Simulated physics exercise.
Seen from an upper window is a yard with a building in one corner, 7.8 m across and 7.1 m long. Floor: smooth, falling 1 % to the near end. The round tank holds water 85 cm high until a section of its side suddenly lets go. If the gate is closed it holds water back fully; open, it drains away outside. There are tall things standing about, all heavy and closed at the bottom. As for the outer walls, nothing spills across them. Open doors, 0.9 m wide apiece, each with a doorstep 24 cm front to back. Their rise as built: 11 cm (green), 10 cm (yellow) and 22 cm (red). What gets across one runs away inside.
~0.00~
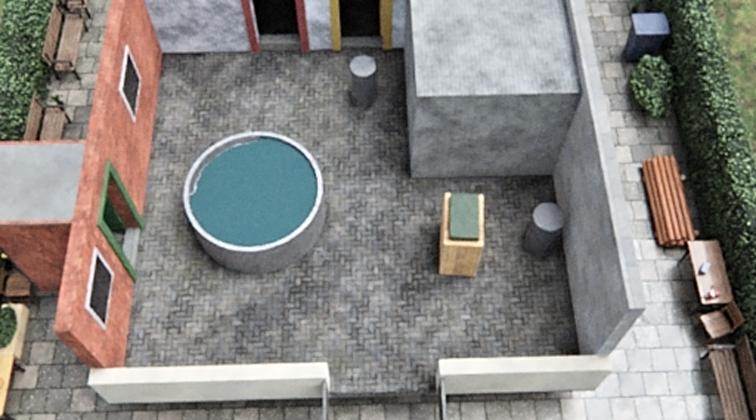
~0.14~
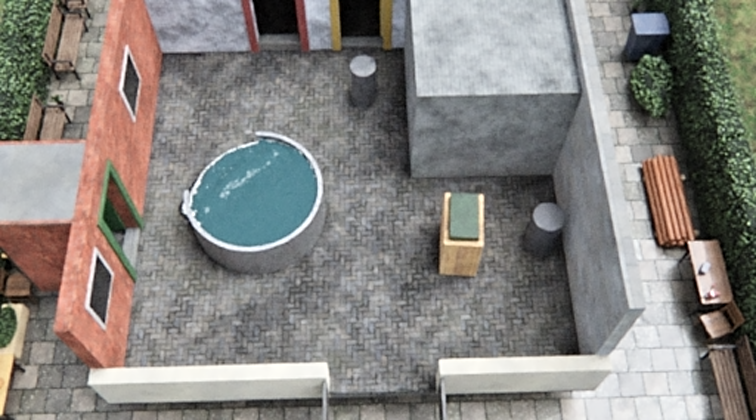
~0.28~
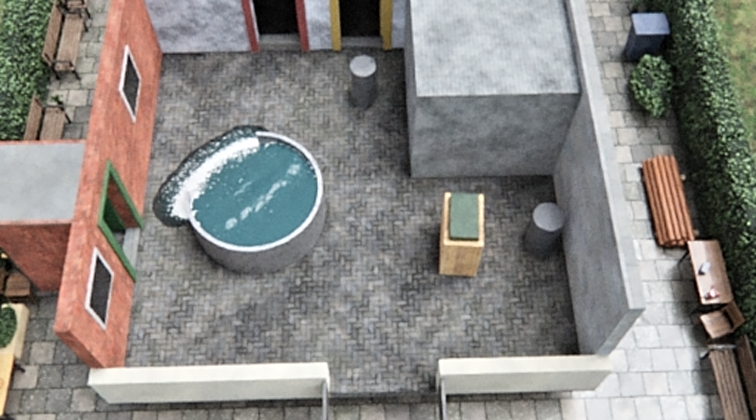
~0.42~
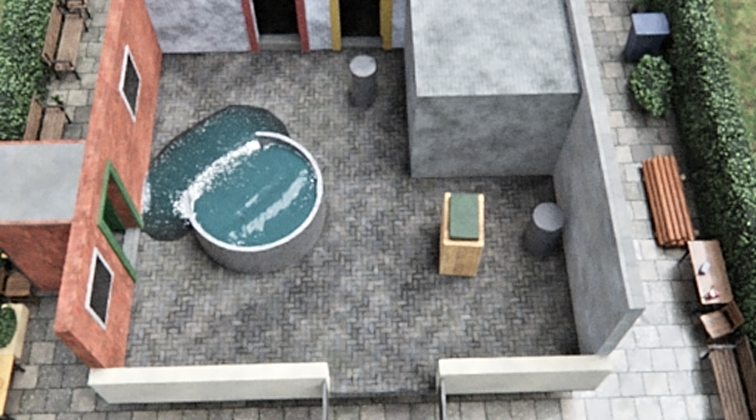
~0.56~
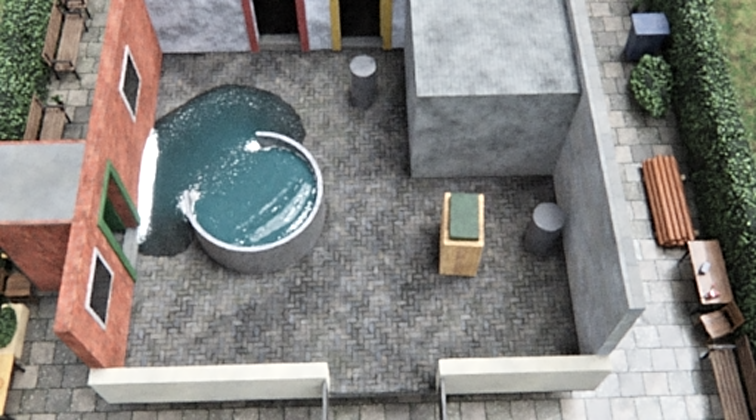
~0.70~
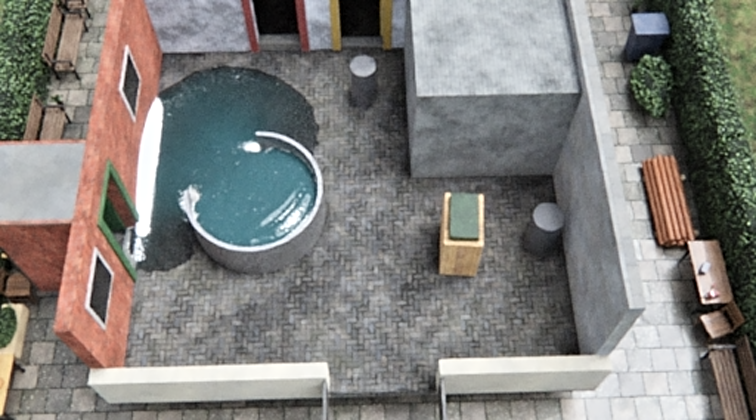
At the start, still water fills a round tank in a paved, walled yard. The tank's rim opens on the far left side and water pours out, foaming, then fans across the paving toward the red wall, where it froths along the base, spreads farther back and reaches the green door.
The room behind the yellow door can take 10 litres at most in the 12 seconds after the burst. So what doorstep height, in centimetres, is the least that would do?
I would say 24 cm at the least.
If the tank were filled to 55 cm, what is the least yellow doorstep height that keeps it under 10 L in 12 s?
Roughly 13.0 centimetres.
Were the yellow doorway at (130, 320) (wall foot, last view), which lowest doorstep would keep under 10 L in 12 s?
7.5 cm.
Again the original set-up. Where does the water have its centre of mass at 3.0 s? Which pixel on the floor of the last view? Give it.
Approximately (236, 146).
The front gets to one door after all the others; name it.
The yellow door.
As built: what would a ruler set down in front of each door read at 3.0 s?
Green door: 7 cm; yellow door: 12 cm; red door: 19 cm.
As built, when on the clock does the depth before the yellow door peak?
I'd guess close to 5.5 seconds.
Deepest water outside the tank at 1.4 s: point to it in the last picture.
Around (163, 55).
After 1.4 s water covers 25 % of the floor, deepest (73 cm) near (163, 55); it has not reached the yellow door.
After 3.0 s water covers 45 % of the floor, deepest (41 cm) near (353, 93); 12 cm at the yellow door, 0 litres in over its 10 cm doorstep.
After 12.0 s water covers 100 % of the floor, deepest (11 cm) near (122, 384); 4 cm at the yellow door, 126 litres in over its 10 cm doorstep.
At the yellow door as built, the water arrived by 2.0 s and peaked near 21 cm at 5.6 s.
Run again over the same 12 s with other heights there, 24 litres in over 20 cm, 4 litres over 27 cm. The limit of 10 litres is kept from about 24 cm up.
